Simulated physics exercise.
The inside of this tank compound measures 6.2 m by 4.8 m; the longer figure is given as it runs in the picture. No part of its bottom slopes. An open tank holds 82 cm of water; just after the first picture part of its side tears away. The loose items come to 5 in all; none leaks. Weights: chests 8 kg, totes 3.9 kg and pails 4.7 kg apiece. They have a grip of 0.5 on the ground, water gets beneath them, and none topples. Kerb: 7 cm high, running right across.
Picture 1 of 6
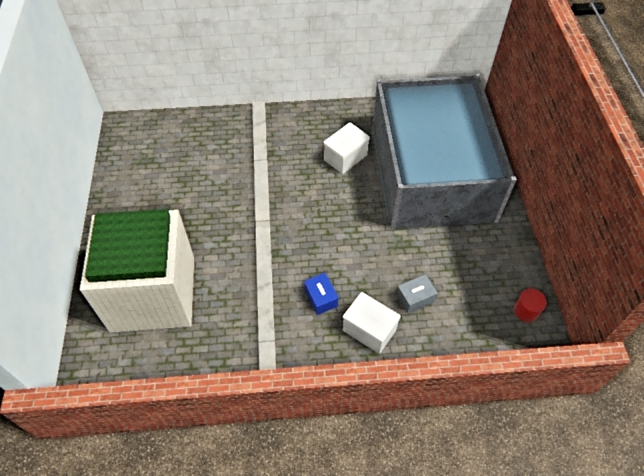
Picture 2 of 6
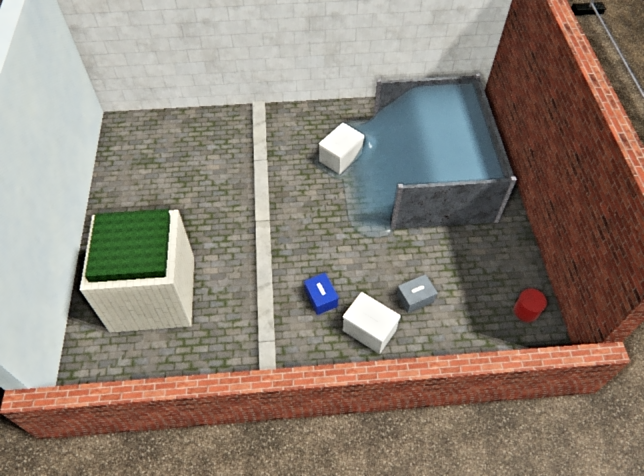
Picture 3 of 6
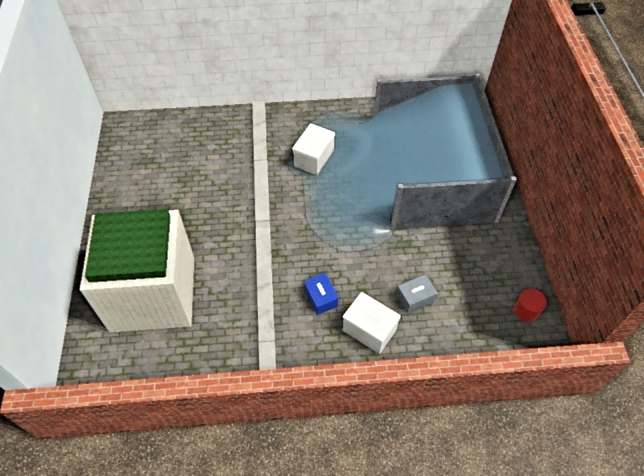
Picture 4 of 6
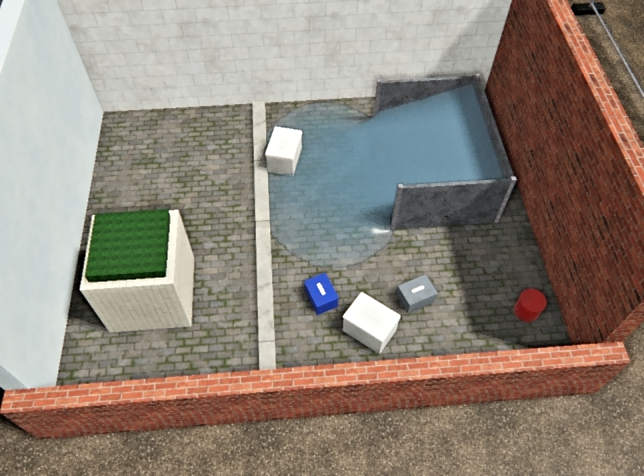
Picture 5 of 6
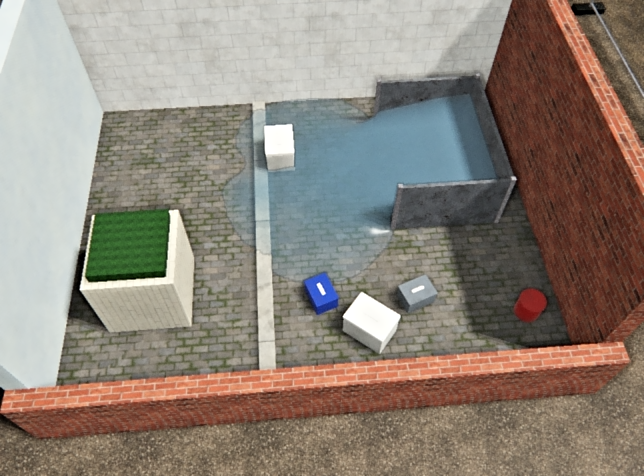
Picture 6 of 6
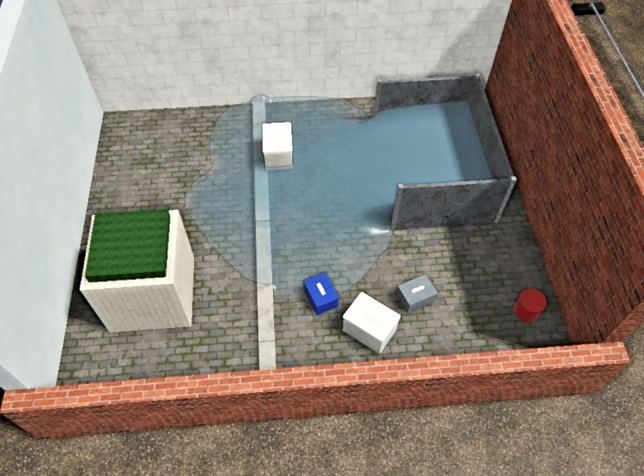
Water poured out of an open tank as its left side gave way, spreading across the paved yard and pushing a white box leftward, while the blue tote and red pail stayed put.
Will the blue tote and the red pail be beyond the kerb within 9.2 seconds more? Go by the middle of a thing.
In order: I expect the blue tote to stay behind. I expect the red pail to stay behind.
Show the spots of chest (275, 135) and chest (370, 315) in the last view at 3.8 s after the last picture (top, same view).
They end up about (241, 139) and (389, 295) in the last view.
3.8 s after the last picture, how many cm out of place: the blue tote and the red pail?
140 and 0 cm or so by then.
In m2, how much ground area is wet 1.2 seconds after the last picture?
About 20 m2.
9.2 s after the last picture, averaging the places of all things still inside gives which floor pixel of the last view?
Near (443, 202).
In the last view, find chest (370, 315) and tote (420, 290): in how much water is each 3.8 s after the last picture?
Close to 3 and 1 centimetres.
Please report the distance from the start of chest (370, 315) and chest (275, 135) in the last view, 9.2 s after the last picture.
The first is 250 cm from its start, the second 140 cm.
Then, 1.2 s after the last picture the blue tote is near (302, 364), 1.0 m from its start, aground; the red pail is near (533, 300), 0.0 m from its start, aground; 1 of 5 are over the mark; 1 afloat.
Then, 3.8 s after the last picture the blue tote is near (428, 338), 1.4 m from its start, aground; the red pail is near (533, 300), 0.0 m from its start, aground; 1 of 5 are over the mark; 1 afloat.
Then, 6.2 s after the last picture the blue tote is near (536, 282), 2.7 m from its start, afloat; the red pail is near (542, 254), 0.7 m from its start, afloat; 1 of 5 are over the mark; 4 afloat.
Then, 9.2 s after the last picture the blue tote is near (520, 206), 3.0 m from its start, afloat; the red pail is near (506, 149), 2.4 m from its start, afloat; 1 of 5 are over the mark; 4 afloat.
